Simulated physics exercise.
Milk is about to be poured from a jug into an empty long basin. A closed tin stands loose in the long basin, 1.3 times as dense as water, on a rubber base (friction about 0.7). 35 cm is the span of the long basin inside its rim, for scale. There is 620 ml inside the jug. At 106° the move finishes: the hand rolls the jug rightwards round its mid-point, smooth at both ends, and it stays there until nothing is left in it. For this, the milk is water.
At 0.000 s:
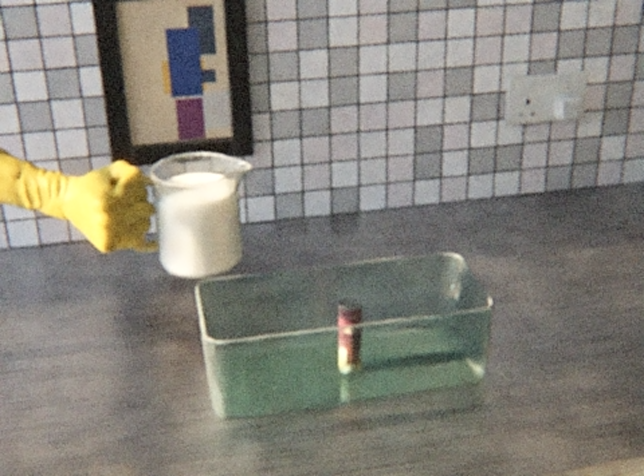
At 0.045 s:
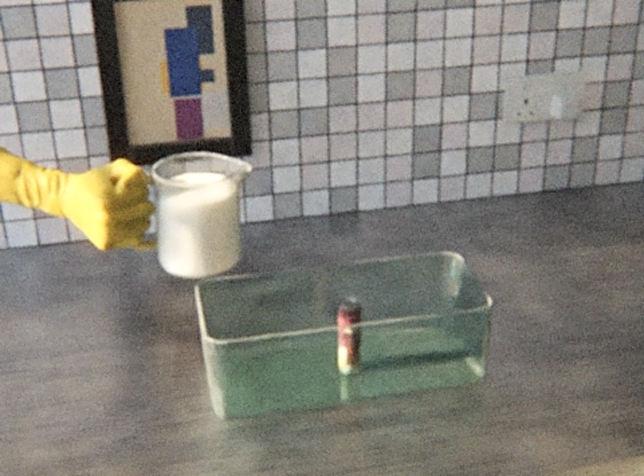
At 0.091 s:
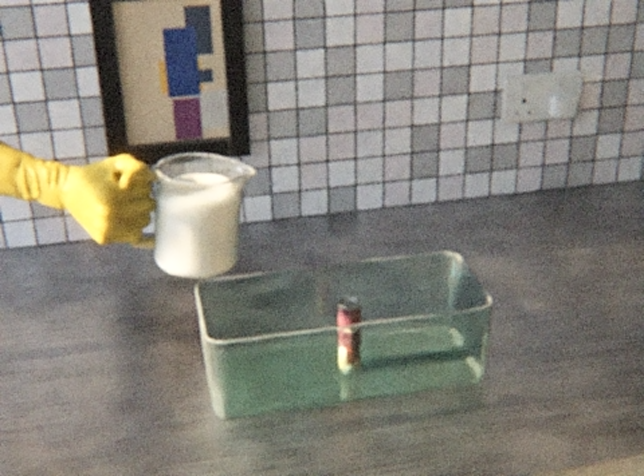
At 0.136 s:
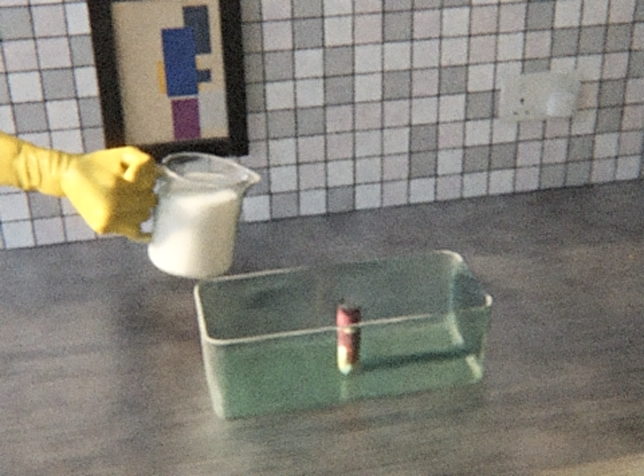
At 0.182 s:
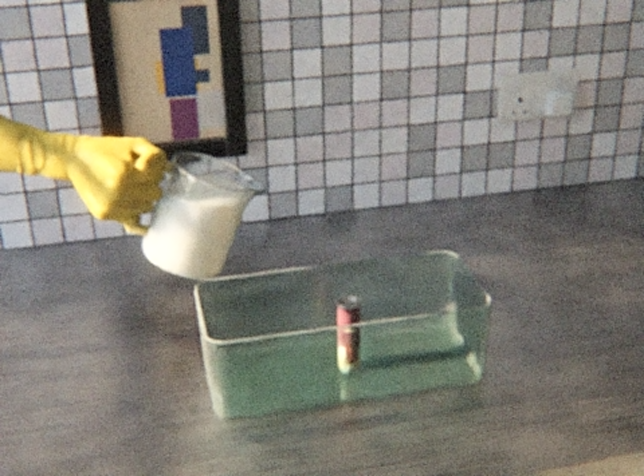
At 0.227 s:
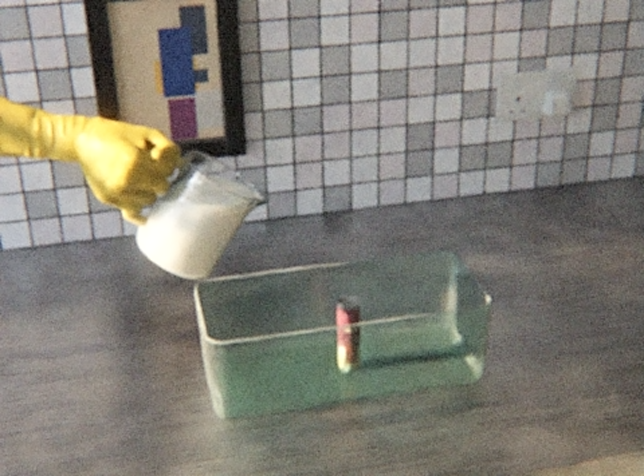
A hand in a yellow rubber glove holds a clear jug of white milk at the left of a grey counter, seen from slightly above, with white and grey tiles, a framed abstract print and a socket behind. Below and right stands a long, clear greenish basin with a small red tin inside. The hand smoothly rolls the jug rightwards, slowly then faster, the milk shifting within.
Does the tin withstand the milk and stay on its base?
Here's my call: It does not tip.
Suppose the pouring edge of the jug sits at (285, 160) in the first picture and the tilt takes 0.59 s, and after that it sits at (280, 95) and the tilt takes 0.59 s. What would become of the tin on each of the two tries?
Run one: It tumbles. Run two: It does not tip.
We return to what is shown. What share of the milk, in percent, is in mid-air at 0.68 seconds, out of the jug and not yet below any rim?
Close to 16 per cent.
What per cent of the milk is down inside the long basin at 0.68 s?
The fraction sits near 68 in a hundred.
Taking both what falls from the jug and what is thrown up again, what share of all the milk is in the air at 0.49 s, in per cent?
Near 24 per cent at that moment.
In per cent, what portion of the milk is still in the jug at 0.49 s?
I'd estimate some 60 % remains.
After 0.49 s the tilt is 98° and 61 per cent is still to pour; the tin stands where it began.
After 0.68 s the tilt is 106° and 17 per cent is still to pour; the tin stands where it began.
After 0.87 s the tilt is 106° and 3 per cent is still to pour; the tin stands where it began.
After 1.09 s the tilt is 106° and 0 per cent is still to pour; the tin stands where it began.
In the end the tin stands where it began.
